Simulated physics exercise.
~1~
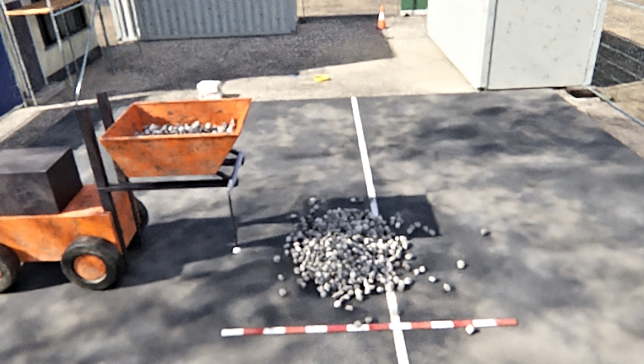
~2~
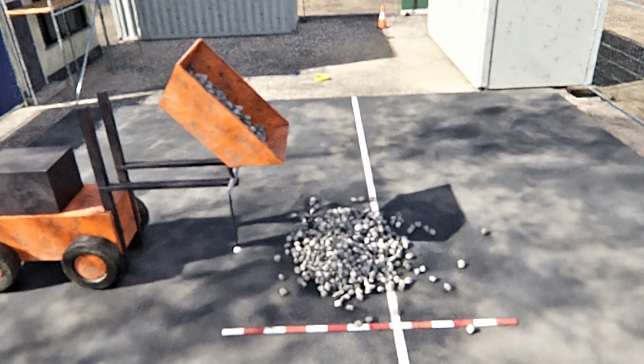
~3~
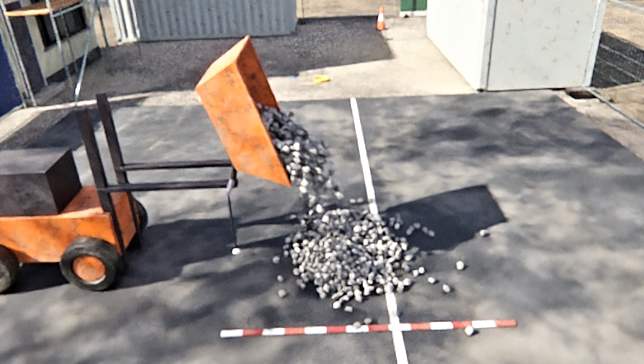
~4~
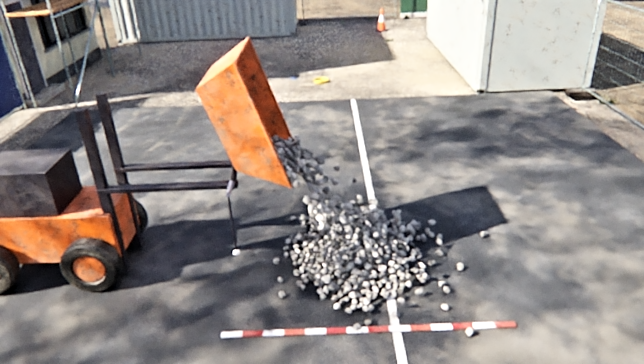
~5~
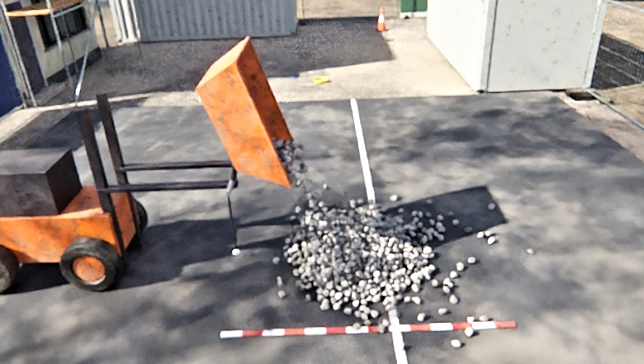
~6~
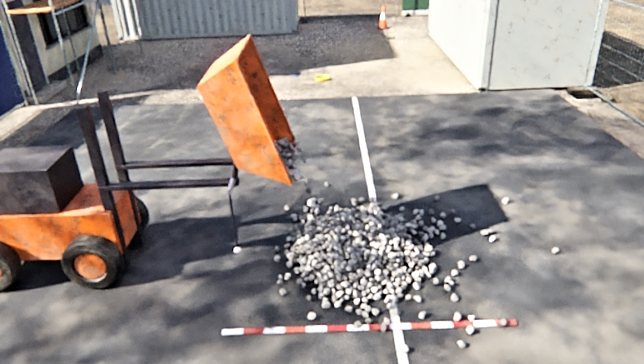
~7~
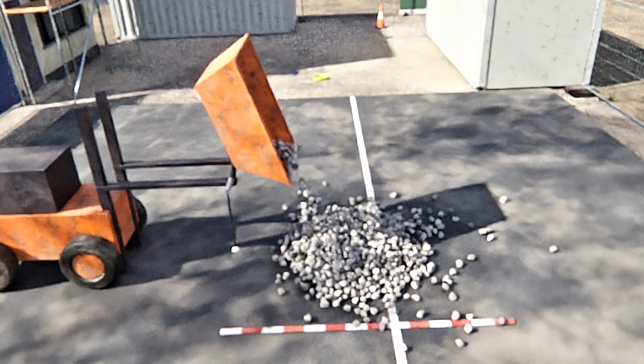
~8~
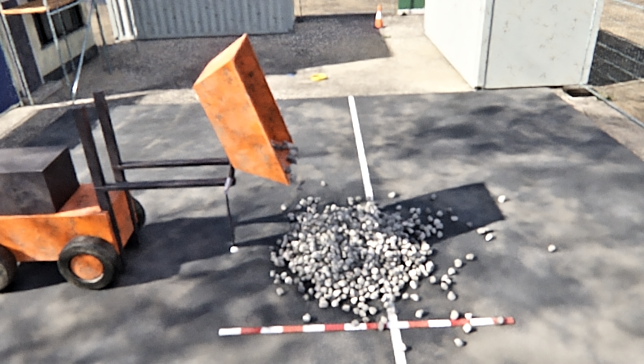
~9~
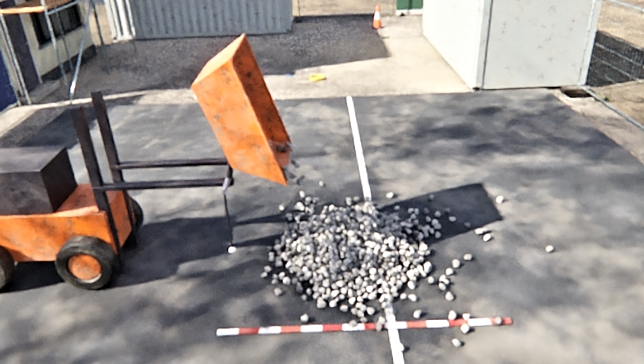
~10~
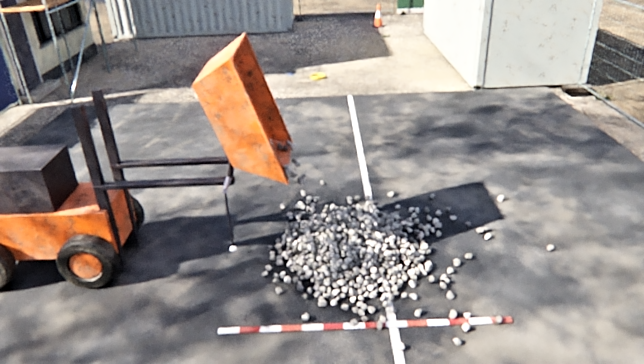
At first, an orange skip full of grey stones sits level on a small wheeled loader, beside a loose heap lying across a white line on dark ground. The skip tilts steeply to the right, with the stones still inside as it turns. Tipping further, it stops and pours a thick stream onto the heap. The pile spreads wider, and some stones tumble to the right beyond the line and around the red and white staff. The flow thins to a trickle while the skip holds still. Finally, the broader heap rests mostly left of the line, with a few stones scattered farther right.
